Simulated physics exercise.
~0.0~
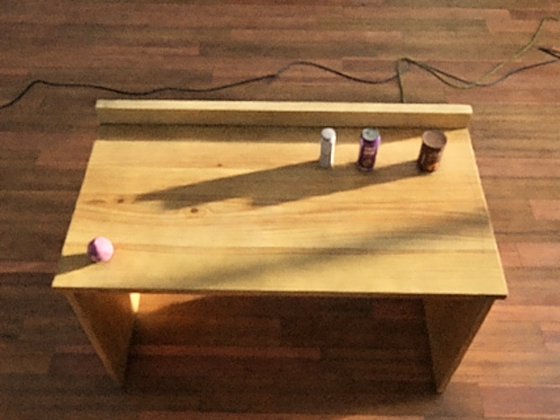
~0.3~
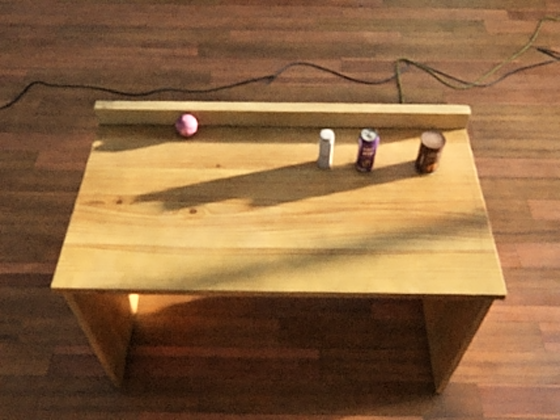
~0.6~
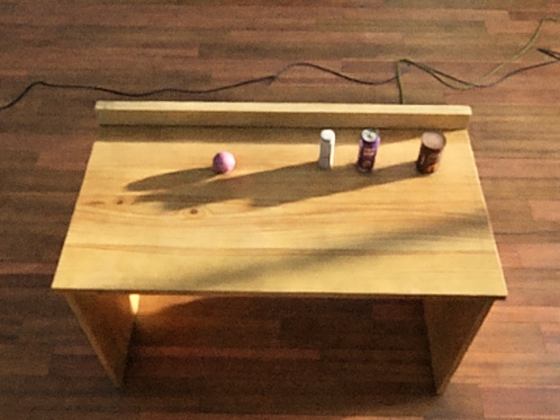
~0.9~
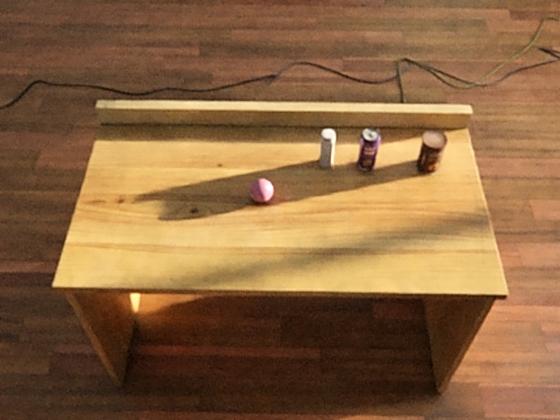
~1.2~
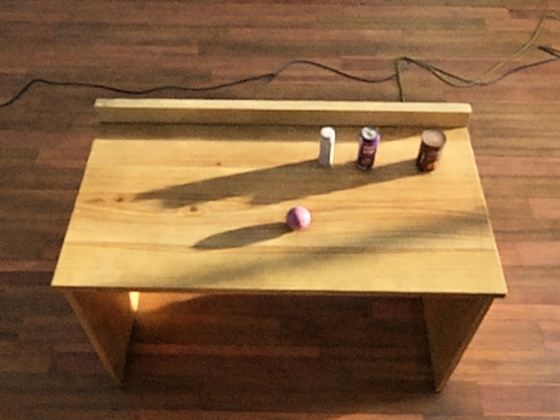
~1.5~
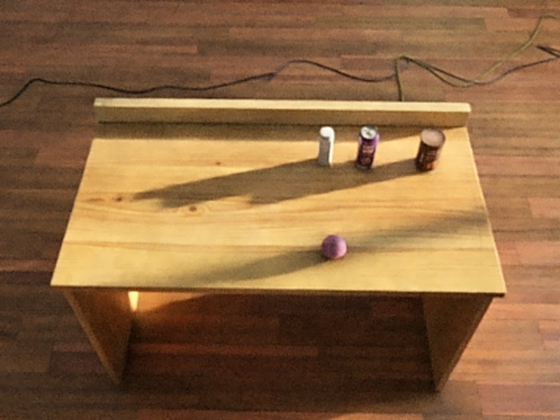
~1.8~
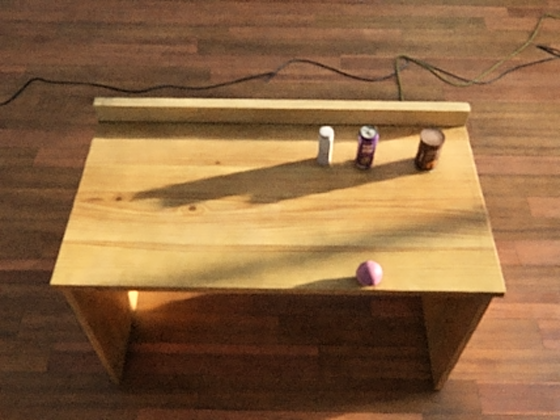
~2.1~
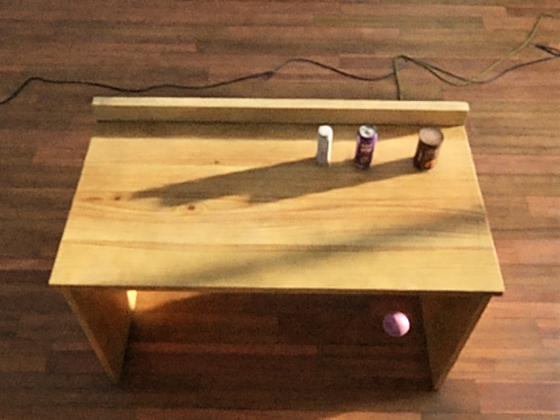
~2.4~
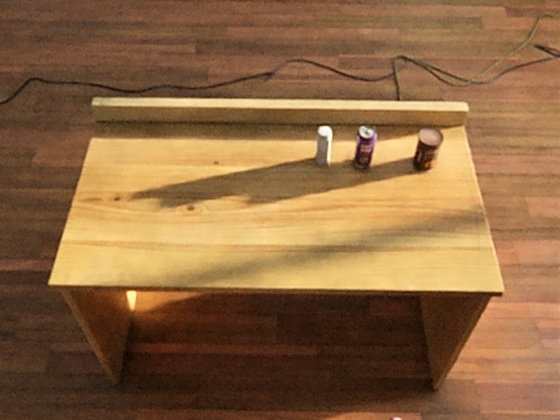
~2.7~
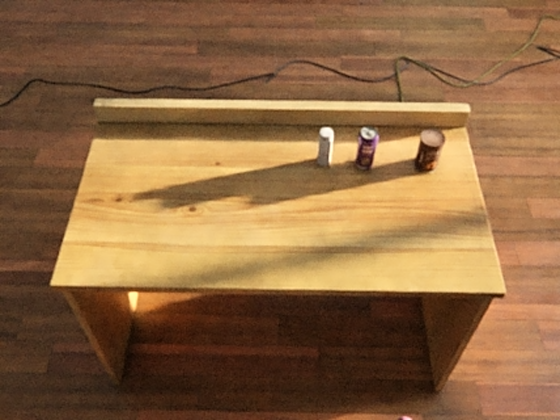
A pink ball rolled up and right across a wooden table to the raised strip along the back, then angled down and right and dropped off the front edge, leaving the white shaker, purple can and brown tin standing untouched.
